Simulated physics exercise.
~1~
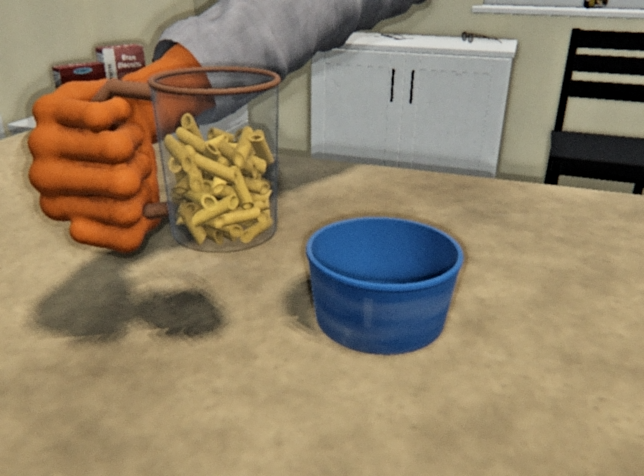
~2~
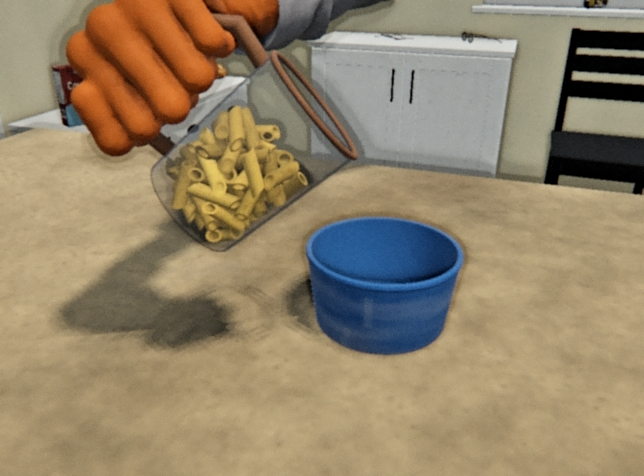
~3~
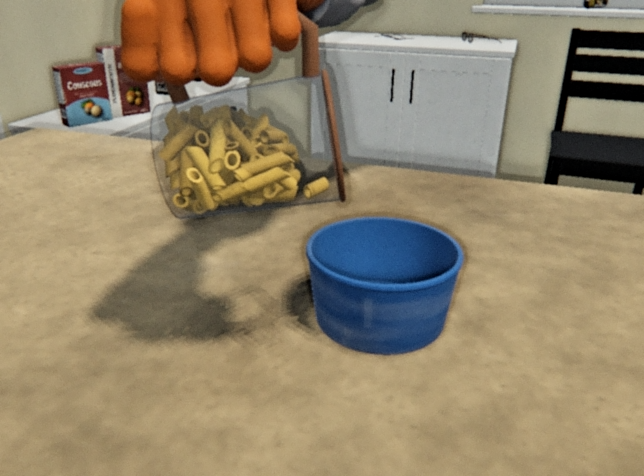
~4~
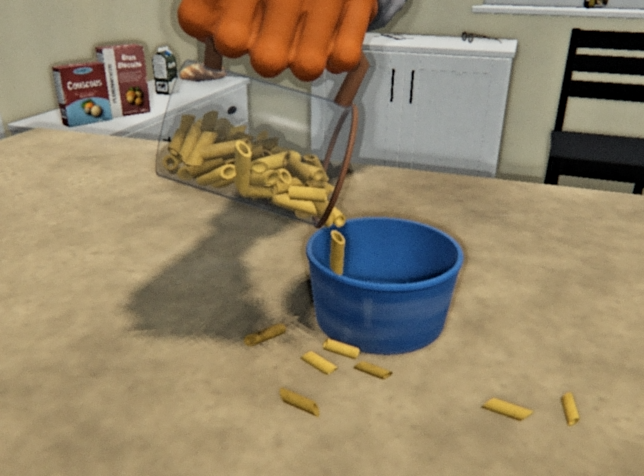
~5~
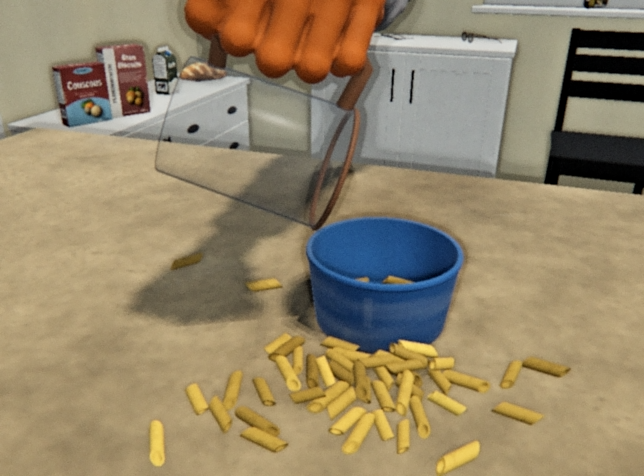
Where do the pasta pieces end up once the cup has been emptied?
They end up in both places, with a fair share in the blue bowl and the larger part scattered on the table around it.
The footage shows an orange-gloved hand holding a clear cup of dry pasta tubes and tipping it toward a blue bowl on a table. The pasta slides out, with many pieces scattering across the tabletop and some in the bowl, leaving the cup empty.
